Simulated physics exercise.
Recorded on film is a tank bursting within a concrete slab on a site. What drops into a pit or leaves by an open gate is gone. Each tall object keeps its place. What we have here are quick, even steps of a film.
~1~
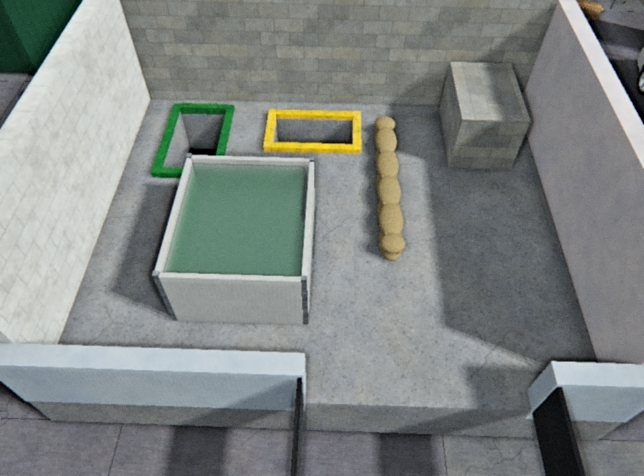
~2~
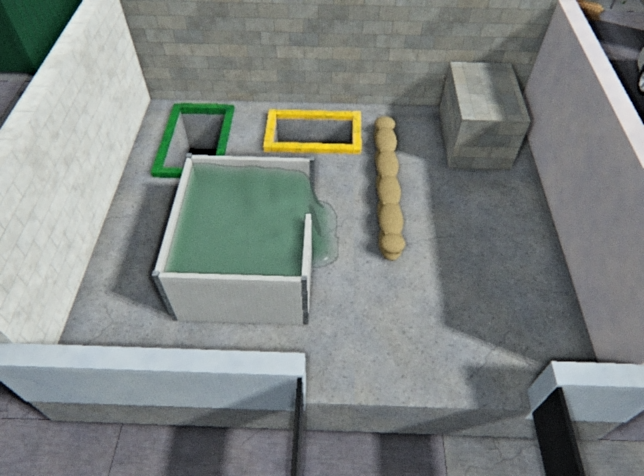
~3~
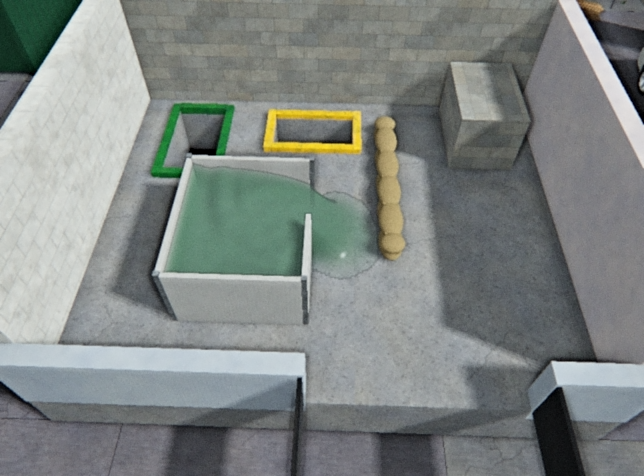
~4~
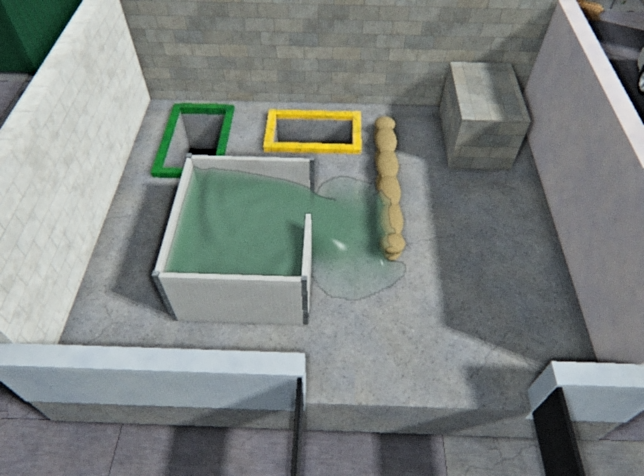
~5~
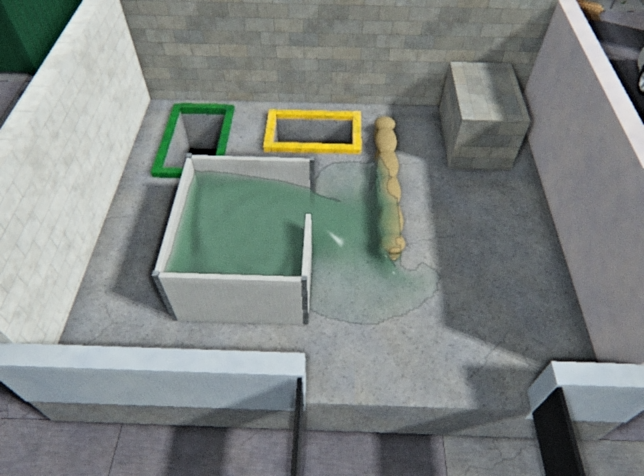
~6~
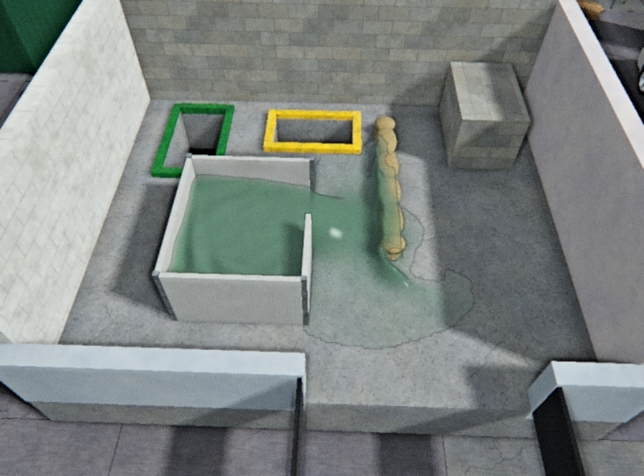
On a walled concrete slab, green water pouring from a gap in a tank's right side, spreading around a lumpy tan barrier.
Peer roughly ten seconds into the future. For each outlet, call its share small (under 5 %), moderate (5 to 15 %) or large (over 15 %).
The gate - large, the green pit - small, the yellow pit - moderate.
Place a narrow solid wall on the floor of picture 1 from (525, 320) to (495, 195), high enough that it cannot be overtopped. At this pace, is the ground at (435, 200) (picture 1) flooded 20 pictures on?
Point status: Inundated.
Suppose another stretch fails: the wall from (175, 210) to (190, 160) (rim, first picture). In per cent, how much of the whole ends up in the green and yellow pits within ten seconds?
Green 20 %, yellow 0 %.
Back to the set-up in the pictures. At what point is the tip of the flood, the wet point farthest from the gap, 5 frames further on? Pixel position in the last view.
About at (600, 391).
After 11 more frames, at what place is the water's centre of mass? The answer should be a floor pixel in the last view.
My pick is pixel (326, 240).
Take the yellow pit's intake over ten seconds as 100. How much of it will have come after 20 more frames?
Some 75 per cent.
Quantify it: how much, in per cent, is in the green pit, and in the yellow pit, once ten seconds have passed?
In the order asked: 0 percent and 10 percent.
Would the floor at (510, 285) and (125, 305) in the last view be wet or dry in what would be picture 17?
In that order, the first is submerged and the second spared.
A moment on, water covers 40 % of the floor; the gate 1 %, the green pit 0 %, the yellow pit 1 %.
Next, water covers 60 % of the floor; the gate 6 %, the green pit 0 %, the yellow pit 4 %.
Then, water covers 60 % of the floor; the gate 12 %, the green pit 0 %, the yellow pit 8 %.
Later, water covers 85 % of the floor; the gate 23 %, the green pit 1 %, the yellow pit 10 %.
In the end, water covers 90 % of the floor; the gate 38 %, the green pit 1 %, the yellow pit 10 %.
